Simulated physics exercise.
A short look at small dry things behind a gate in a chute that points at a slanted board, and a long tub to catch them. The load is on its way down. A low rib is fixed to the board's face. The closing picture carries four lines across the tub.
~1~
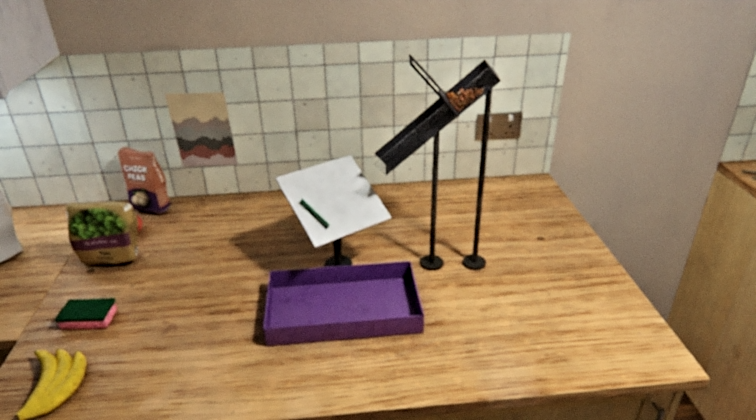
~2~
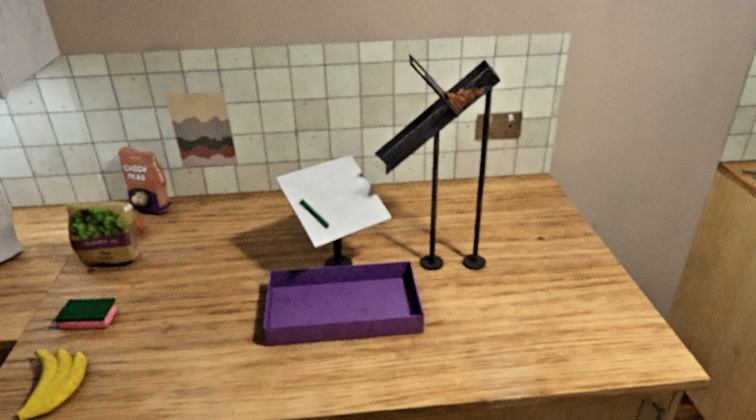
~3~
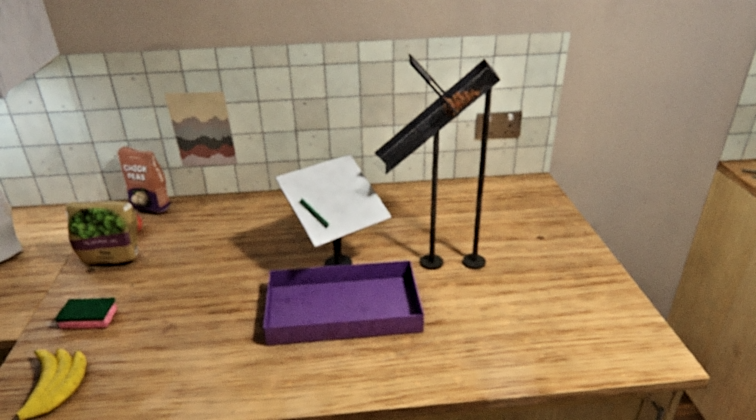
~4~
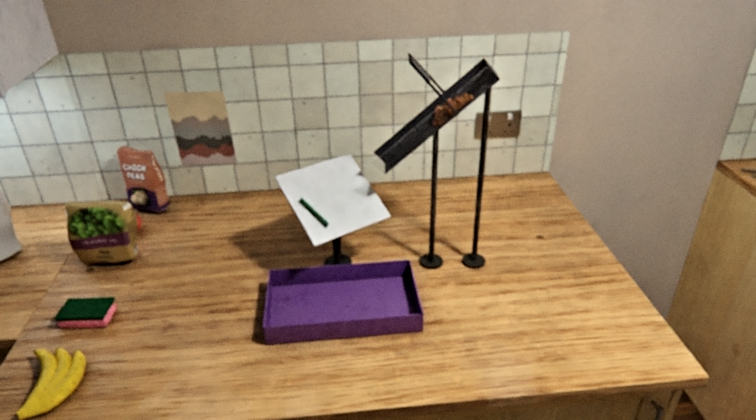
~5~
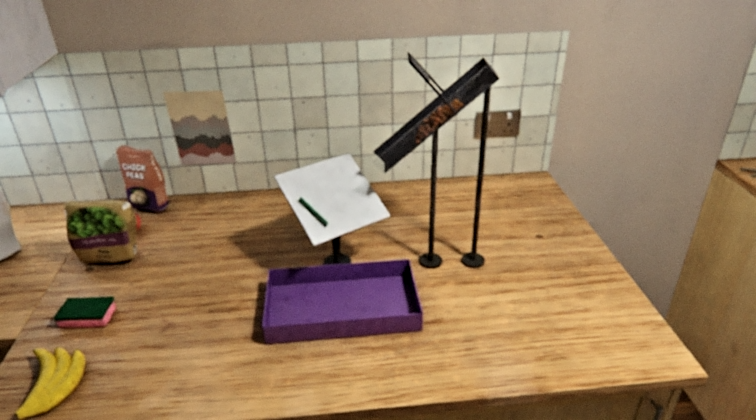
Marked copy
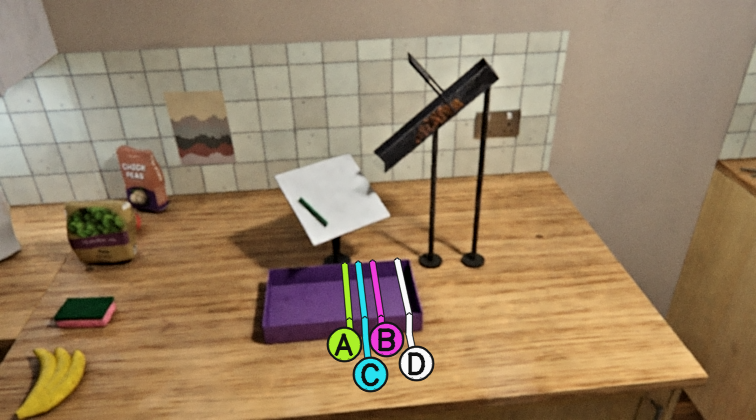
On a wooden kitchen counter, a gate lifted in a raised black chute, and a clump of small brown pieces slid partway down to the left, above a tilted white board and an empty purple tray.
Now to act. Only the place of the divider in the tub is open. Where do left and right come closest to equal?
Line C.
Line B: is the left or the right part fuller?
More lands on the left.
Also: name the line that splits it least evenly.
That would be D.
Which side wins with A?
Right.
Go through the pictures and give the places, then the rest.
Load behind the gate at (461, 98), cereal balls; lip of the chute at (386, 170), sloping fairly steeply, in the first picture.
Middle of the board at (334, 198), tilted fairly steeply; middle of its low edge at (355, 231); of its high edge at (314, 166), in the second picture.
Front corners of the tub at (264, 328) and (424, 315), empty; front of the load at (448, 114), in the third picture.
Middle of the load at (452, 110); its front at (434, 125), about a quarter of the way to the lip; rib from (301, 197) to (328, 223), in the fourth picture.
Middle of the load at (441, 117); its front at (417, 138), about half of the way to the lip, in the fifth picture.
On the marked copy, line A crosses the front rim at (349, 319); line B crosses the front rim at (381, 317); line C crosses the front rim at (364, 318); line D crosses the front rim at (409, 314).
If A is chosen, of what is caught, about a quarter on the left of the divider, most on the right.
If B is chosen, of what is caught, most on the left of the divider, about a quarter on the right.
If C is chosen, of what is caught, about half on the left of the divider, about half on the right.
If D is chosen, of what is caught, nearly all on the left of the divider, a small part on the right.
